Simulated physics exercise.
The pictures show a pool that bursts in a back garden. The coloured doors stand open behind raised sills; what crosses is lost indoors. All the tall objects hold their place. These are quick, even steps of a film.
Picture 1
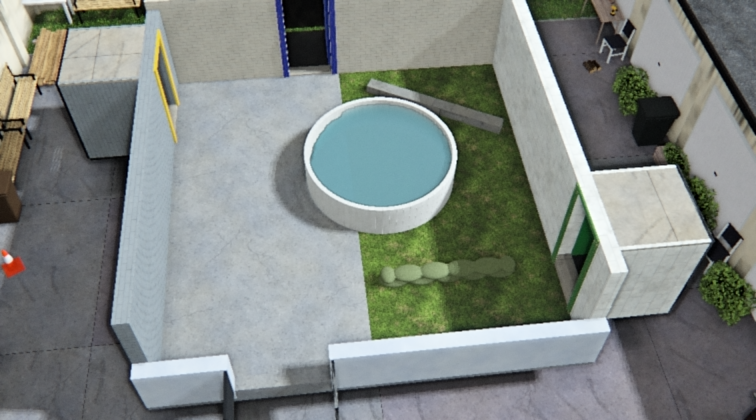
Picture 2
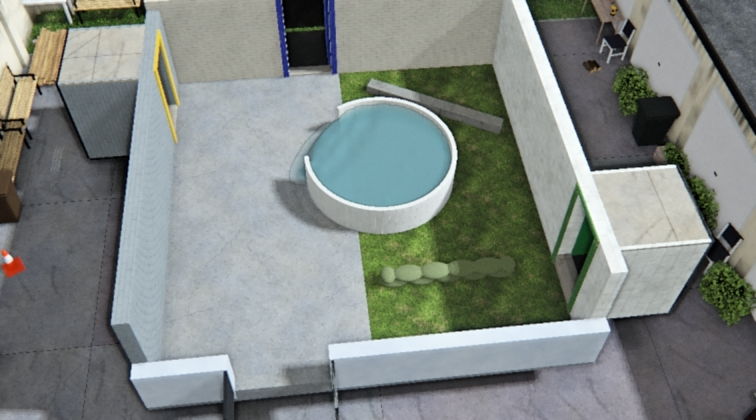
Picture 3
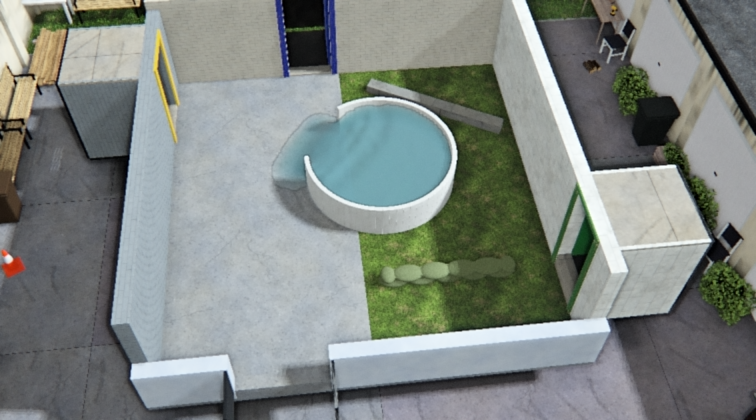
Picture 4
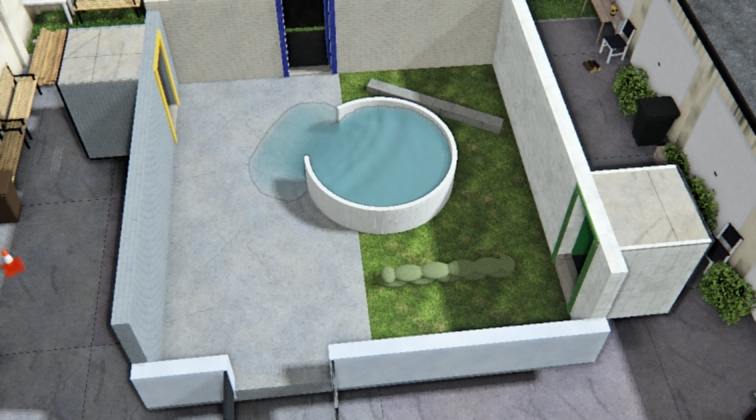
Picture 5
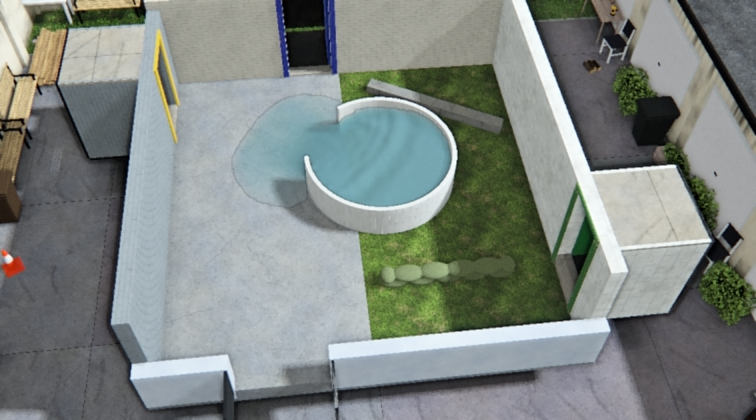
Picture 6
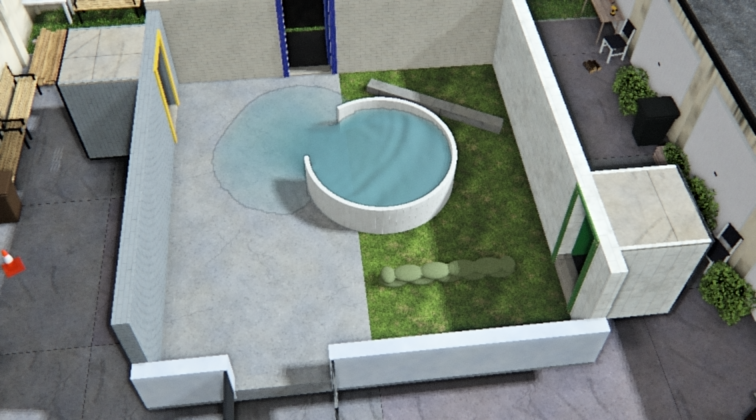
In the video, a round white-walled pool stands whole and still in a walled yard with paving and grass, then a gap opens on its left side and water pours out, spreading leftward across the pale paving in a widening sheet.
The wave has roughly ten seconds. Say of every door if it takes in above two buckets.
The green door stays under that; the yellow door takes more than that; the blue door takes more than that.
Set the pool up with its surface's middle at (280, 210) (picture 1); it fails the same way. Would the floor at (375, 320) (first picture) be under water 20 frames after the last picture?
Verdict: Dry.
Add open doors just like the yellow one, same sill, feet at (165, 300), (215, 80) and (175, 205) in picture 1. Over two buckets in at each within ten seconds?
As listed: Holds, floods, passes that mark.
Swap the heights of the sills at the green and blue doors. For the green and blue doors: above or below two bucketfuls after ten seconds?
My reading: Green is under; blue stays under.
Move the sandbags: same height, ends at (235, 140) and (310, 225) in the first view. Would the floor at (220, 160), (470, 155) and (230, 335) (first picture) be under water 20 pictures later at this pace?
As listed: Covered, clear, no water.
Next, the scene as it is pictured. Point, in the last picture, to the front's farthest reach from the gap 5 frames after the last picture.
Roughly at (179, 93).
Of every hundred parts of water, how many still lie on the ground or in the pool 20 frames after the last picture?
Close to 90 %.
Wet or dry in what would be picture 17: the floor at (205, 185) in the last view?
There: Under water.
A moment on, water covers 25 % of the floor; the green door not reached, the yellow door under two buckets in, the blue door under two buckets in.
Next, water covers 25 % of the floor; the green door not reached, the yellow door over two buckets in, the blue door over two buckets in.
Then, water covers 35 % of the floor; the green door not reached, the yellow door far over two buckets in, the blue door over two buckets in.
Later, water covers 60 % of the floor; the green door not reached, the yellow door far over two buckets in, the blue door far over two buckets in.
In the end, water covers 80 % of the floor; the green door not reached, the yellow door far over two buckets in, the blue door far over two buckets in.
